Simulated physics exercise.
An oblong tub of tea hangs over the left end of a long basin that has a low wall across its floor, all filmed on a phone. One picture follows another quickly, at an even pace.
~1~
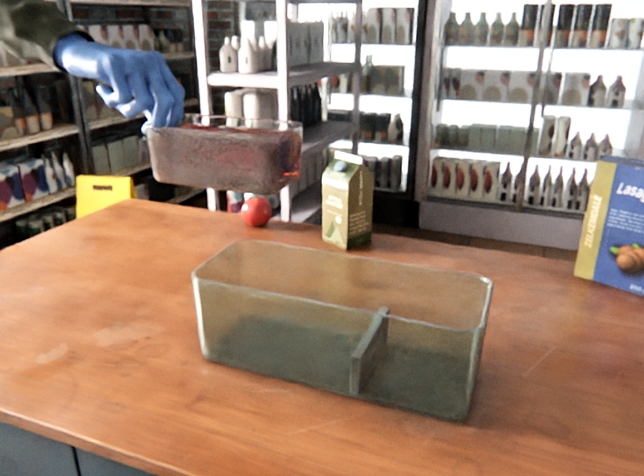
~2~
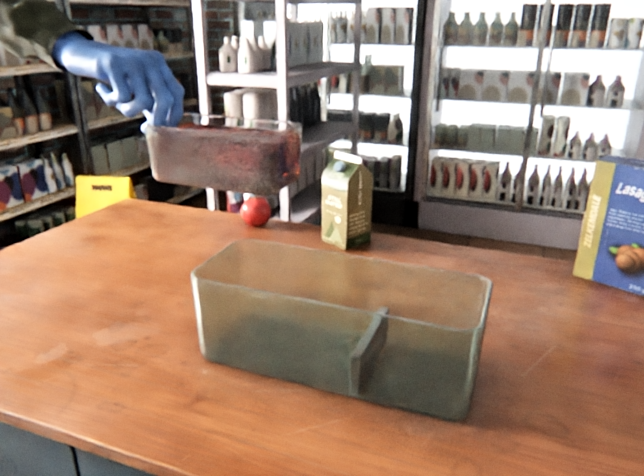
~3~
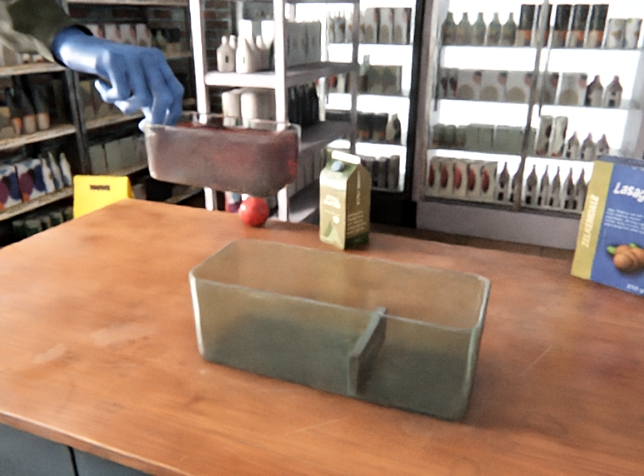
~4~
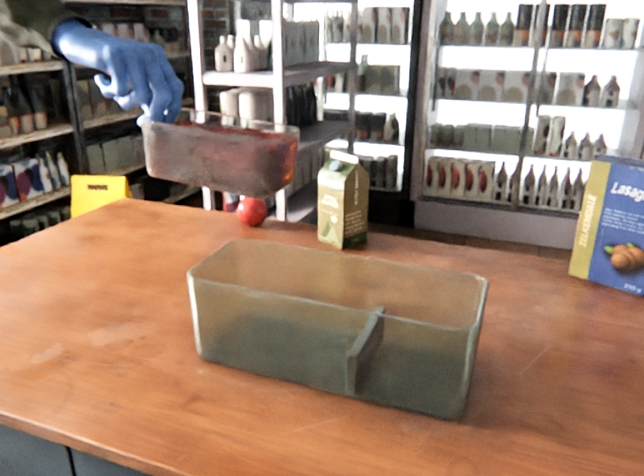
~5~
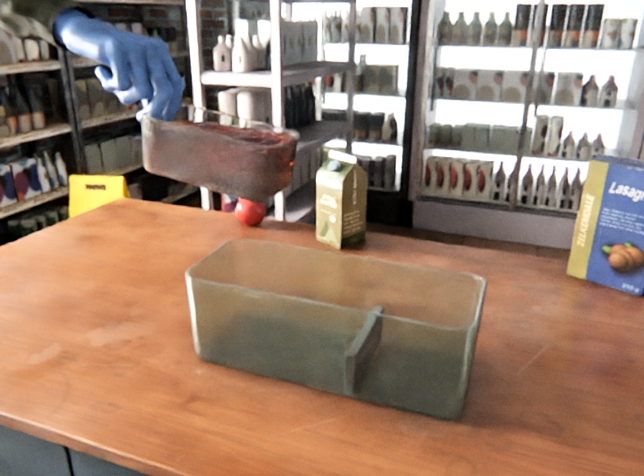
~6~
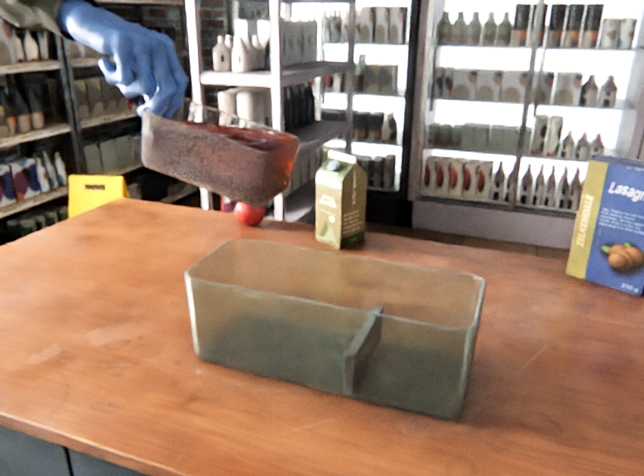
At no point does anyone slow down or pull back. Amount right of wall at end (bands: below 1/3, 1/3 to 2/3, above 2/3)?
Below 1/3.
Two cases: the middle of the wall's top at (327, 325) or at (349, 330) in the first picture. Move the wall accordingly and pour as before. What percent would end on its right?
Roughly 65 % and 50 %.
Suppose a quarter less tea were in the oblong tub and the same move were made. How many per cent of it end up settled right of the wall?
My estimate is about 0 percent.
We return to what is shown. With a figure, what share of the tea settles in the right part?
That share comes out near 10 percent.
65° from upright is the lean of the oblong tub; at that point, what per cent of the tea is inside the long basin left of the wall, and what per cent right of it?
Left side 25 in a hundred, right side 0 in a hundred.
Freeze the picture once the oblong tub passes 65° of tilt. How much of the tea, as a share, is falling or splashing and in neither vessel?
Something like 40 per cent of it.
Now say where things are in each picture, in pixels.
It leans 0°; its right rim is at (290, 131); the tea meets the walls at (170, 128) and (290, 138); the long basin's rim runs from (216, 257) to (488, 305); the wall's top is at (372, 331), in the first frame.
It leans 1°; its right rim is at (289, 132); the tea meets the walls at (170, 128) and (290, 139), in the second frame.
It leans 2°; its right rim is at (288, 134); the tea meets the walls at (168, 127) and (289, 140), in the third frame.
It leans 5°; its right rim is at (287, 137); the tea meets the walls at (166, 125) and (287, 141), in the fourth frame.
It leans 8°; its right rim is at (287, 142); the tea meets the walls at (165, 125) and (287, 141), in the fifth frame.
It leans 13°; its right rim is at (287, 148); the tea meets the walls at (165, 125) and (289, 143); 1 per cent is over the edge, in the sixth frame.
A moment on, the tilt is 65° and 33 per cent is still to pour, 24 is left of the wall and 2 right of it.
Next, the tilt is 98° and 6 per cent is still to pour, 72 is left of the wall and 7 right of it.
Then the tilt is 105° and 0 per cent is still to pour, 82 is left of the wall and 8 right of it.
Later the tilt is 105° and 0 per cent is still to pour, 82 is left of the wall and 9 right of it.
Finally, 82 per cent lies left of the wall, 9 right of it and 9 outside.
